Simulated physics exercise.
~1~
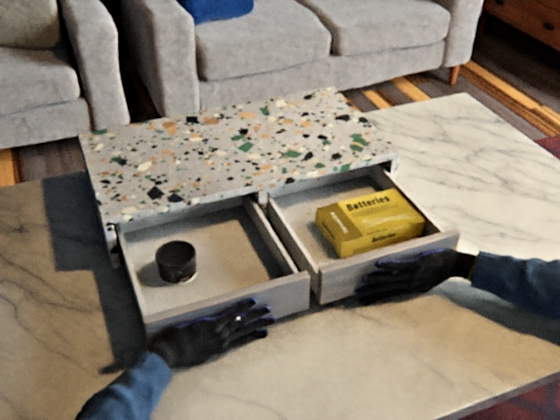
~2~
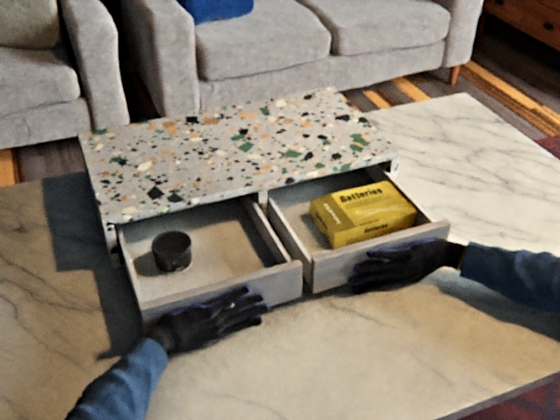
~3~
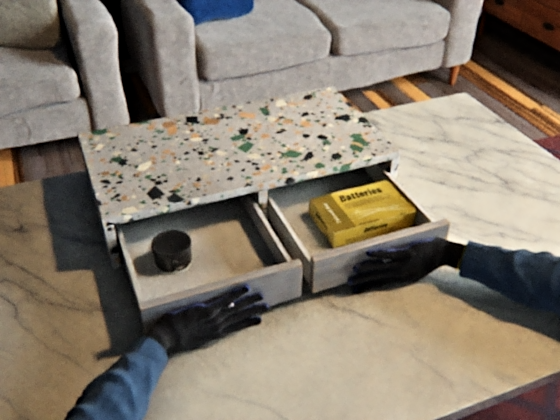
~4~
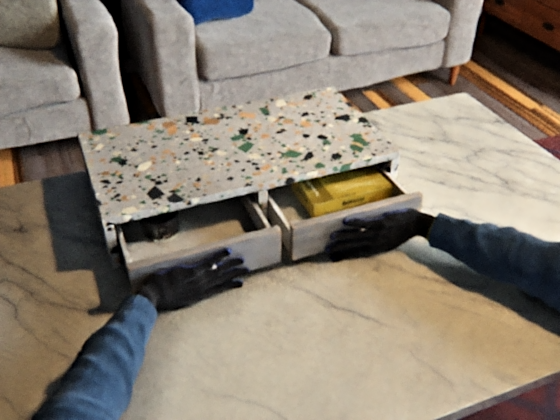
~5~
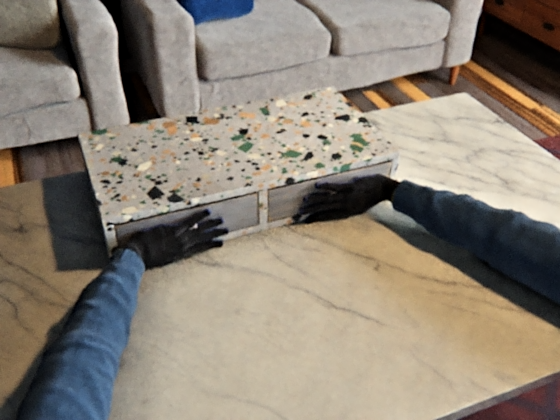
In the video, a low cabinet with a speckled top has both drawers open, the left holding a small black tin and the right a yellow box of batteries. Two dark-gloved hands push both drawers inward together until they shut flush, hiding the tin and box.
